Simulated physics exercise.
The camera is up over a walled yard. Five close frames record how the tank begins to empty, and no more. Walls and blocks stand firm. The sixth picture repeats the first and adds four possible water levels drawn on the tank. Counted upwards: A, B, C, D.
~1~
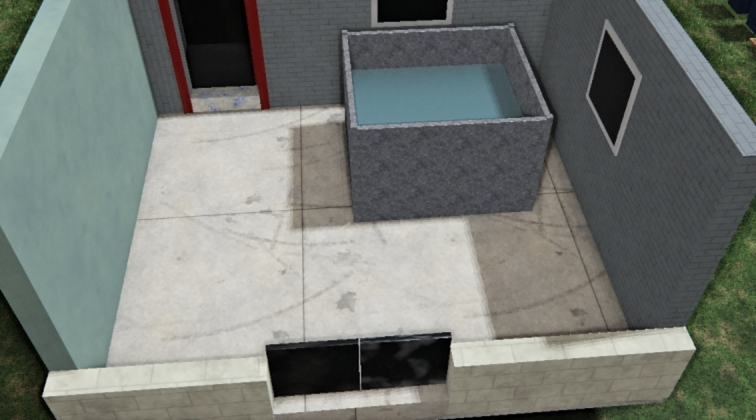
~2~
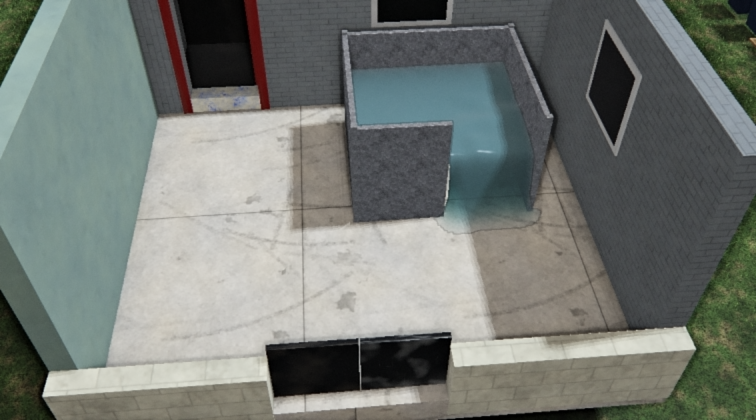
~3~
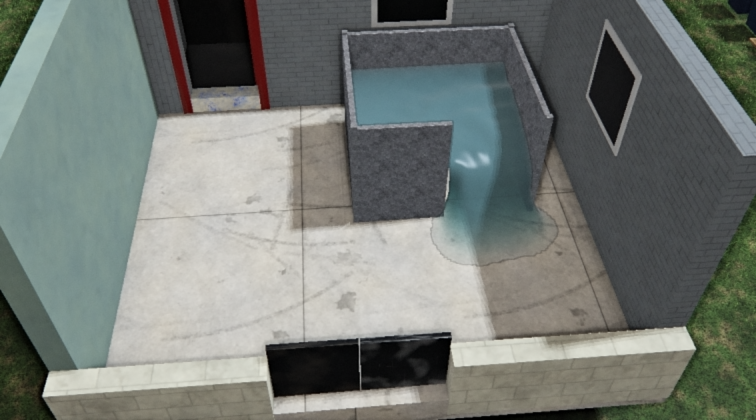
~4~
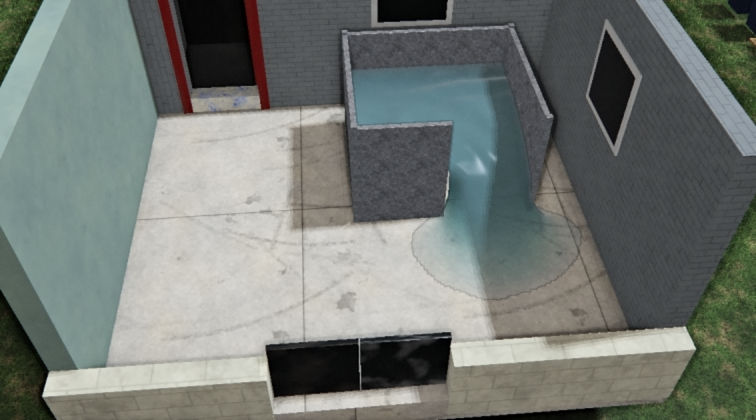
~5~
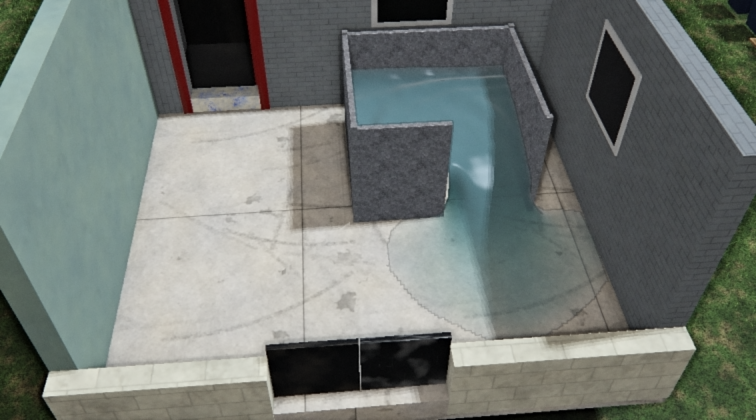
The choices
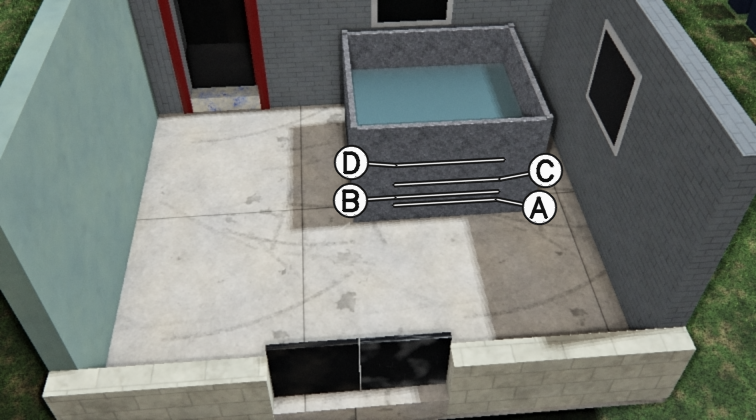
Water pouring through a gap in a grey stone tank and fanning out across the pale floor of a walled yard.
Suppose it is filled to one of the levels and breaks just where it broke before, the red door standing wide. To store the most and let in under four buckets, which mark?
Take D.
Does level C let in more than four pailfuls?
No, not at all.
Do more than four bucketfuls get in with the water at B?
No, that is safe.
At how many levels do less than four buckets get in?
All of them.
On the marked copy, A at (445, 202); B at (446, 194); C at (447, 181); D at (449, 162); from the bottom up A, B, C, D.
With A, nothing gets over.
With B, nothing gets over.
With C, nothing gets over.
With D, a splash gets over, under a bucket.
